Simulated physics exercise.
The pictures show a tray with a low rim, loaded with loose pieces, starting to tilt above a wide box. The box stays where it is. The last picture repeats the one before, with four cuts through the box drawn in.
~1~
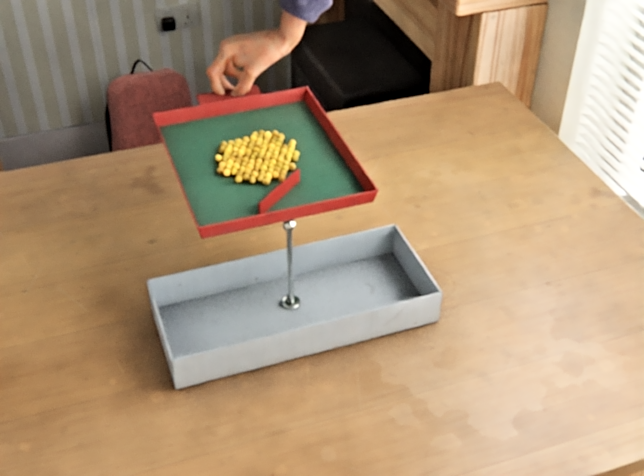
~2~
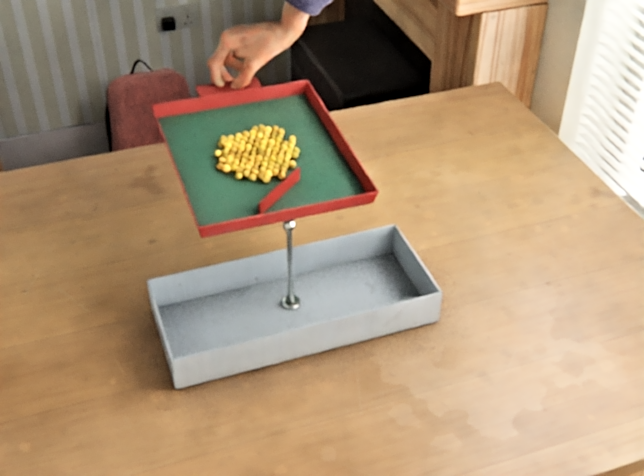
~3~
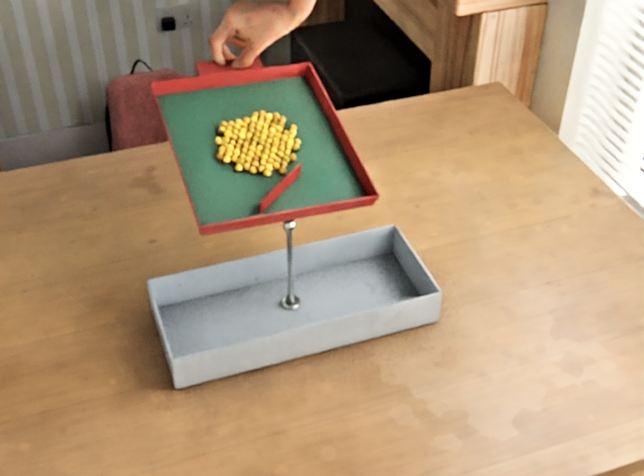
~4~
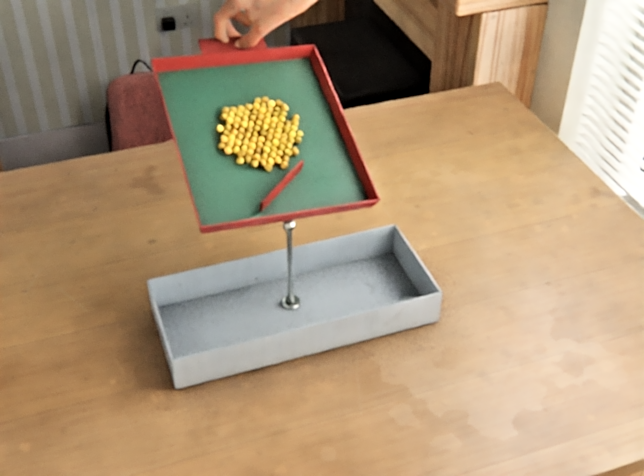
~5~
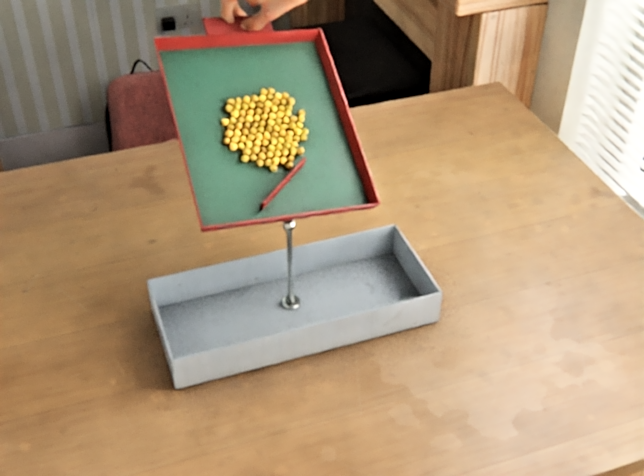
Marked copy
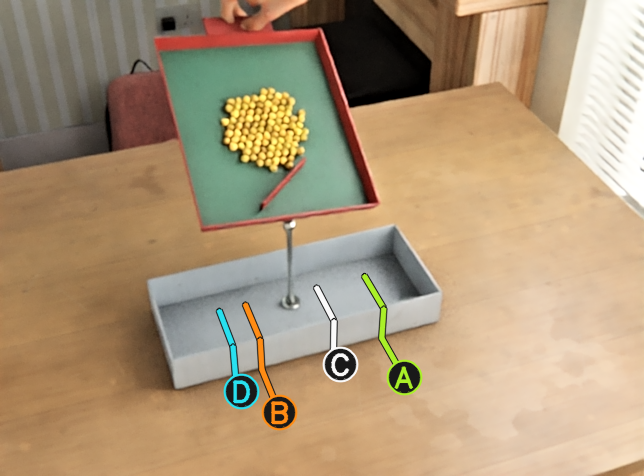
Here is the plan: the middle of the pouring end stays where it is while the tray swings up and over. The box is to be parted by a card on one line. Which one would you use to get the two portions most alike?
Choose C.
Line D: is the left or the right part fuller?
The right side.
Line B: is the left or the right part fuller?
The right side.
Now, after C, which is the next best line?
That would be A.
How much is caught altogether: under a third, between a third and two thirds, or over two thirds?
Over two thirds.
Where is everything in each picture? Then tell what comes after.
The first frame shows corners of the pouring end near (201, 225) and (373, 189), level; middle of the load near (260, 157), puffed corn balls.
The second frame shows corners of the pouring end near (201, 225) and (374, 190), barely tipped; fin from (259, 204) to (299, 167).
The third frame shows corners of the pouring end near (202, 224) and (375, 194), a little tipped; front corners of the box near (172, 360) and (442, 292).
The fourth frame shows corners of the pouring end near (204, 224) and (376, 197), clearly tipped; far corners near (156, 62) and (312, 47).
The fifth frame shows corners of the pouring end near (205, 224) and (376, 201), clearly tipped; the right corner sinks clearly lower.
On the marked copy, line A crosses the front rim at (383, 307); line B crosses the front rim at (259, 338); line C crosses the front rim at (333, 320); line D crosses the front rim at (232, 345).
For line A, of what is caught, the bulk on the left of the divider, close to a quarter on the right.
For line B, of what is caught, none at all on the left of the divider, the whole lot on the right.
For line C, of what is caught, close to half on the left of the divider, close to half on the right.
For line D, of what is caught, none at all on the left of the divider, the whole lot on the right.
